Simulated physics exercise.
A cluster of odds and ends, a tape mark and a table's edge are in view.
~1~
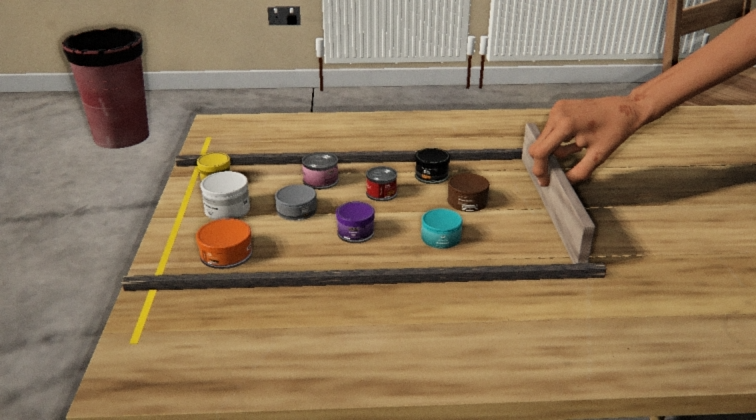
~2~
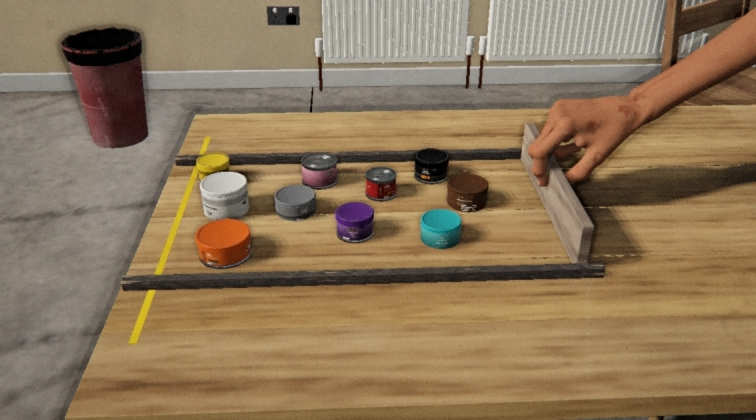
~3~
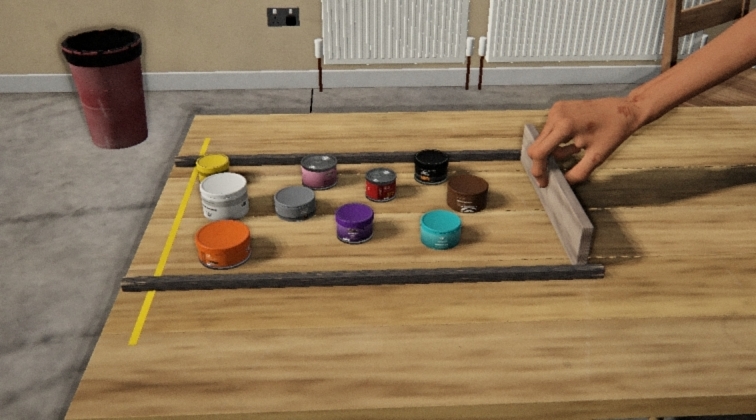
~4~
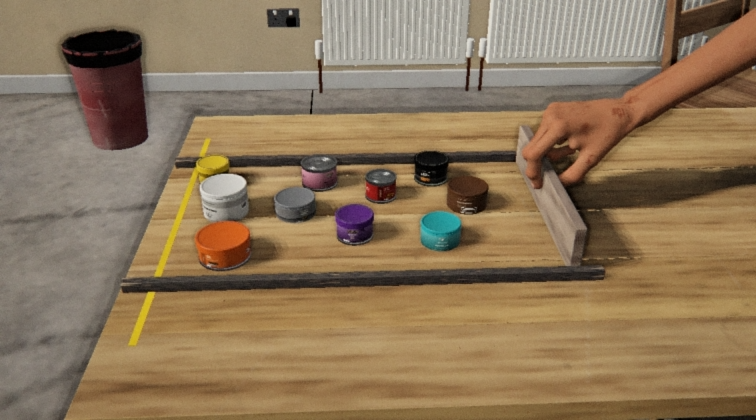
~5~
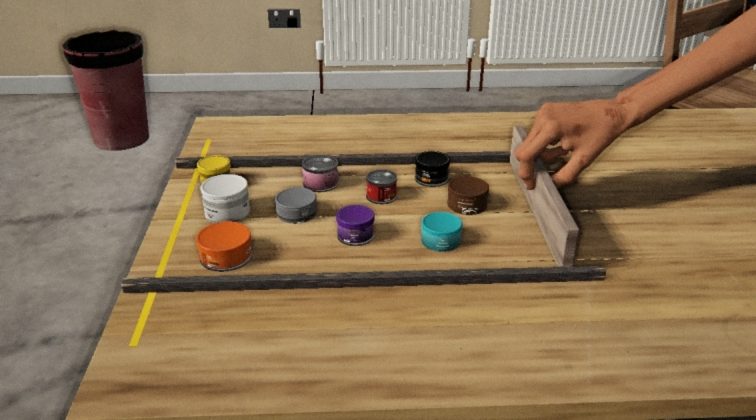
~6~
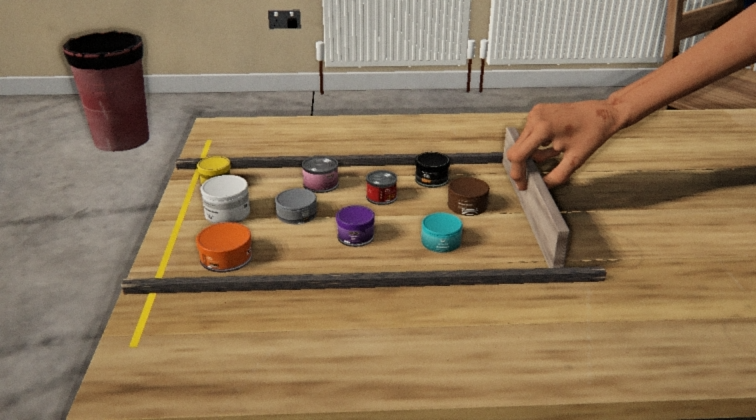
On a wooden table, a hand sliding an upright board slightly left between dark rails, colourful pots staying still before it.
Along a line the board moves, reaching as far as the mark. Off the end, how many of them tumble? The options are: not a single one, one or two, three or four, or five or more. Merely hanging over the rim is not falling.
My answer: Five or more.
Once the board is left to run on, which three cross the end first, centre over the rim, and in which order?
They are the white tub, then the yellow pot, then the grey tub.
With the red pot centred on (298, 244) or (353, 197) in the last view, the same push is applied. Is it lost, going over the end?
Well, the red pot stays aboard in the first case and is gone in the second.
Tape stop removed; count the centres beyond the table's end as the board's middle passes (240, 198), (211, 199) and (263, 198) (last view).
Going through the three places, I get 2, 3 and 0.
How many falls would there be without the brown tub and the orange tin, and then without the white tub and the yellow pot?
The counts: 3 and 4.
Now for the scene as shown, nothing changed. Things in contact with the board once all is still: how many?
In contact: 4.
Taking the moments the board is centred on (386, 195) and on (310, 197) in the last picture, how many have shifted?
The counts are 5 and 8.
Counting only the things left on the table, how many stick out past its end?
Answer: 4.
Soon after, none off yet; yellow pot at rest near (215, 174); white tub at rest near (226, 200); orange tin at rest near (225, 247).
After that, none off yet; yellow pot displaced about its own width near (164, 177); white tub displaced well along near (141, 198); orange tin displaced about its own width near (169, 254).
In the end, the number that fall off is five or more; gone, purple pot, pink pot, grey tub, orange tin, white tub and yellow pot.
